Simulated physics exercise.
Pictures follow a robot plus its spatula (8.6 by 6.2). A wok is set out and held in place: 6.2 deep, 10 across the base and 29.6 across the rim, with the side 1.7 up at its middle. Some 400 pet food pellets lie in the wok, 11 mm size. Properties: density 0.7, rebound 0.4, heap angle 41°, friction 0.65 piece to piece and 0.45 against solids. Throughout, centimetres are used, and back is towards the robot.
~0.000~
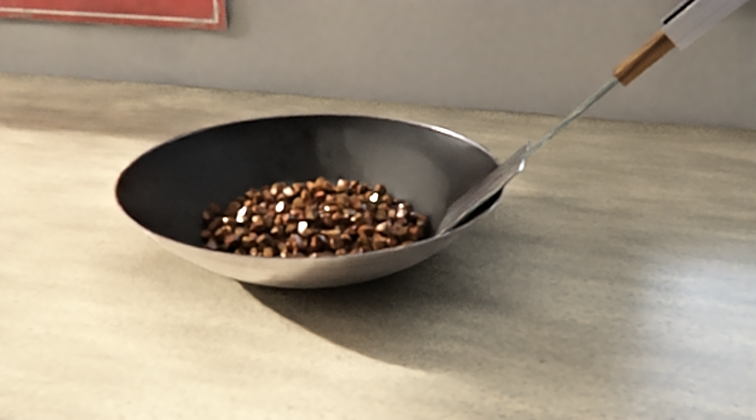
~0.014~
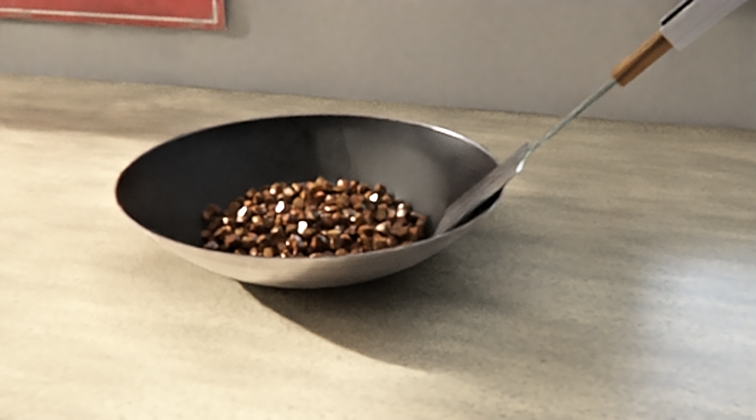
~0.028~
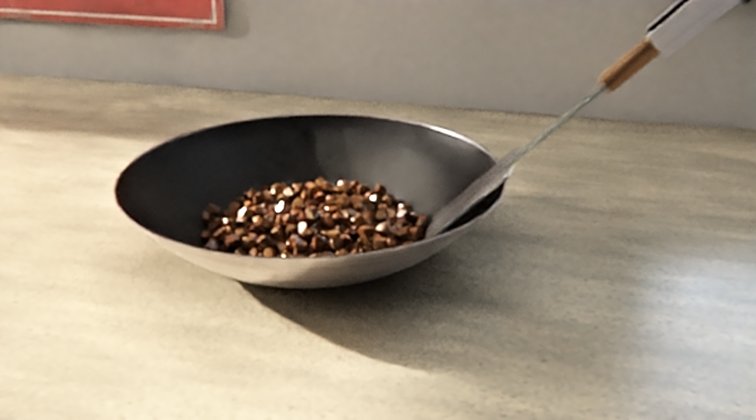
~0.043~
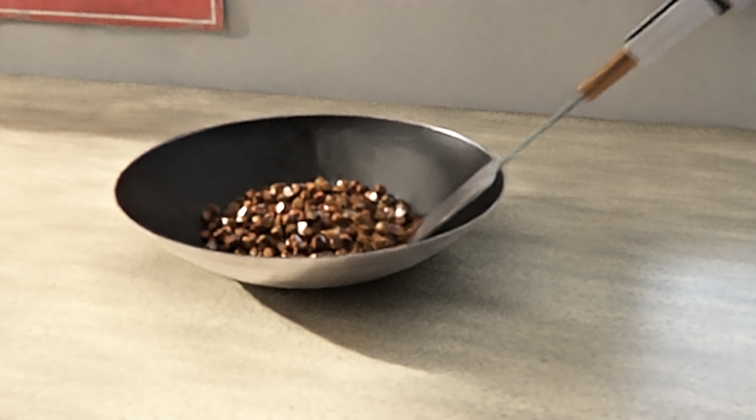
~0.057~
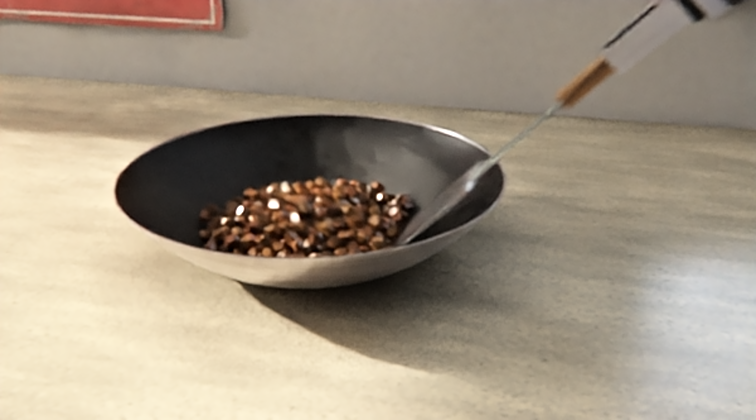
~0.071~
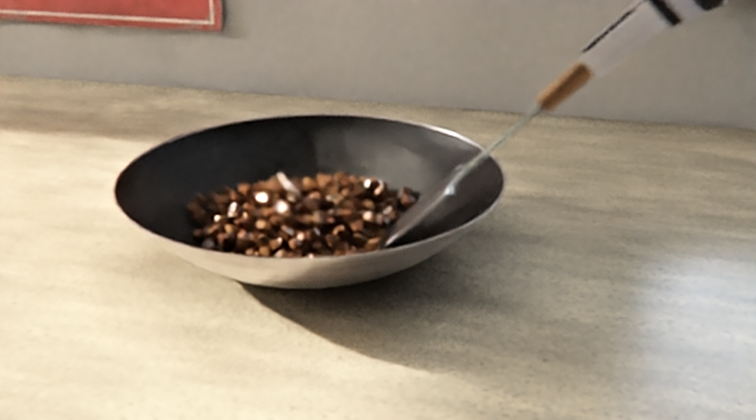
A spatula on a robot's arm rested at the right side of a dark wok of shiny brown pellets, then slid down and left into the heap, nudging the pellets slightly to the left.
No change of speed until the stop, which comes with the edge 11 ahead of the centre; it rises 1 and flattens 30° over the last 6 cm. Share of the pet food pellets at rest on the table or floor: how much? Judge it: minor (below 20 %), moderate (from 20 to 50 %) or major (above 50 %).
My judgement: Moderate.
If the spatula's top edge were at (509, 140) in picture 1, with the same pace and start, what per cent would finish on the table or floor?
About 35%.
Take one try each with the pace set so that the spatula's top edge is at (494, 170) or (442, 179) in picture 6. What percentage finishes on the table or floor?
Roughly 15 and 35 percent.
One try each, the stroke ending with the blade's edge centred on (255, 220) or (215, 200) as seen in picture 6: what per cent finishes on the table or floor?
The two tries give near 0 and near 10 in a hundred.
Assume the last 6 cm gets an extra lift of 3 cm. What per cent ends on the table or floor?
It comes to around 30 percent.
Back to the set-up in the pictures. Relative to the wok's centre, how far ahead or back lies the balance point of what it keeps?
The balance point is about 3.5 cm ahead.
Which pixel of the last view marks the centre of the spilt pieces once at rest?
About (33, 220).
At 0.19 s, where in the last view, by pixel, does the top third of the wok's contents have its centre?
The middle sits at approx. (198, 182).
After 0.13 s, sloping 46°, highest piece 7 above the table; 401 in the wok.
After 0.19 s, sloping 40°, highest piece 8 above the table; 401 in the wok.
After 0.42 s, sloping 16°, highest piece 7 above the table; 282 in the wok, 96 on the table or floor, 23 on the blade or in flight.
After 1.47 s, sloping 16°, highest piece 6 above the table; 282 in the wok, 119 on the table or floor.
At rest, 282 in the wok, 119 on the table or floor. That is 30 % on the table or floor.
